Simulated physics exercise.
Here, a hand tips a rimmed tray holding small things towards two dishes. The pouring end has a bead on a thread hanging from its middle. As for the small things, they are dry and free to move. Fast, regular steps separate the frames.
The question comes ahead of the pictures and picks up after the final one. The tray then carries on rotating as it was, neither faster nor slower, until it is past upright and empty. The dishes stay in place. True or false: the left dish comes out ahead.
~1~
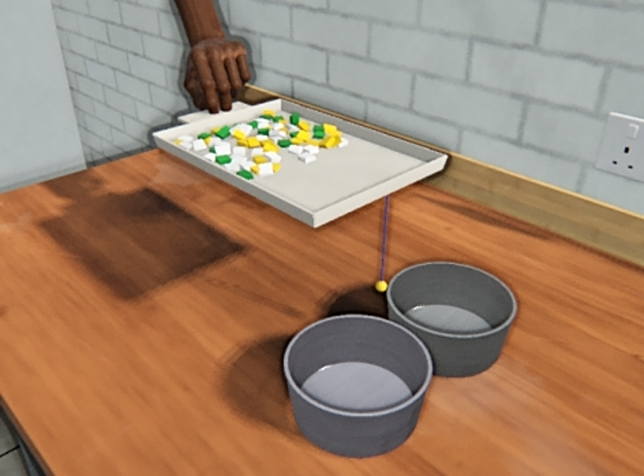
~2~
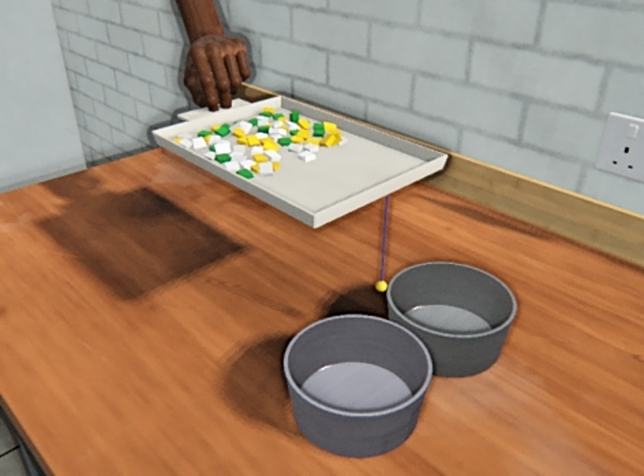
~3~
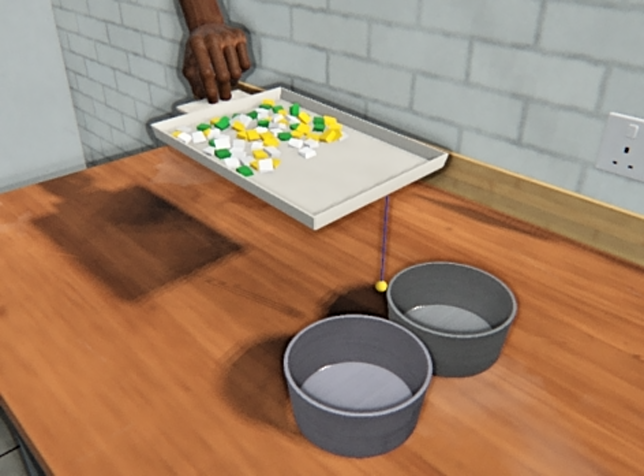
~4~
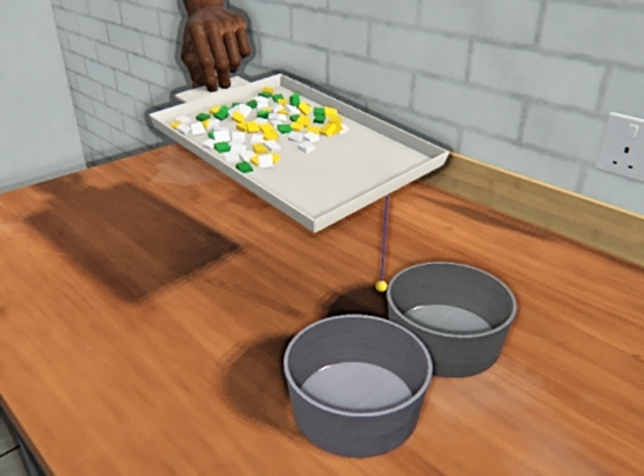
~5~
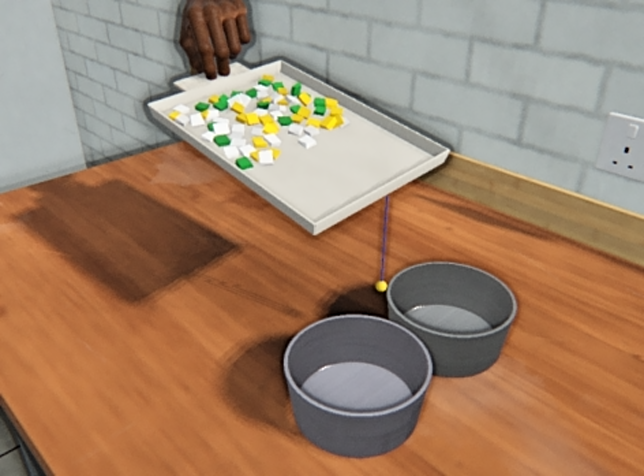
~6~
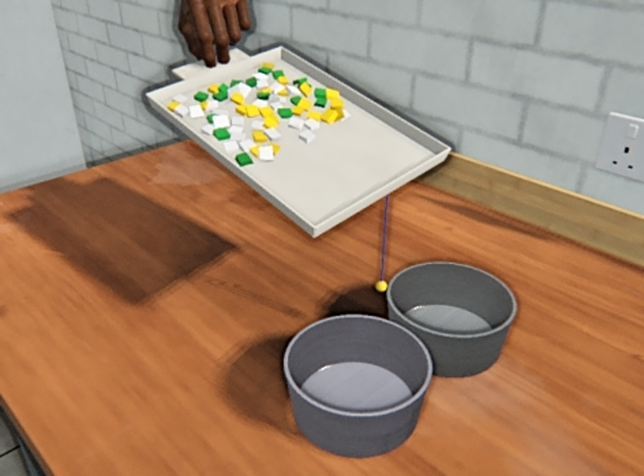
True.
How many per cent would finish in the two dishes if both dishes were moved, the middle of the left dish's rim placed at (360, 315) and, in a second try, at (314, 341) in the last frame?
Estimate: 70 % first, 90 % second.
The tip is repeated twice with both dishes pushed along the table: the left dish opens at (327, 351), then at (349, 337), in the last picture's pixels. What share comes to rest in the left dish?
100 %, then 100 %.
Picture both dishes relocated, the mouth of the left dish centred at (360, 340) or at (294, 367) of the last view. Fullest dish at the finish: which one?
At the first spot the left-side one comes out ahead, at the second spot the left-side one.
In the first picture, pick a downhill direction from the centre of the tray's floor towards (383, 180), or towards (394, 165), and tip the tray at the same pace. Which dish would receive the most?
Well, the dish on the right side comes out on top first, and then the dish on the right side does.
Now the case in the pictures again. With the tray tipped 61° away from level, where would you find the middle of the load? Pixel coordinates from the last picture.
Somewhere about pixel (330, 202).
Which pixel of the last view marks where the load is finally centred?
The centre settles at about (340, 392).
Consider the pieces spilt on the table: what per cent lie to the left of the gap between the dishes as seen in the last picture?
Around 100 %.
Soon, tray tipped steeply; most on the tray; a stray few in the left dish; a small part in the air.
A while on, tray tipped past a quarter turn; about a quarter on the tray; about half in the left dish; a stray few outside both; about a quarter in the air.
Towards the end, tray tipped past a quarter turn; most in the left dish; a small part outside both.
Finally, tray tipped past a quarter turn; most in the left dish; none in the right dish; a small part outside both.
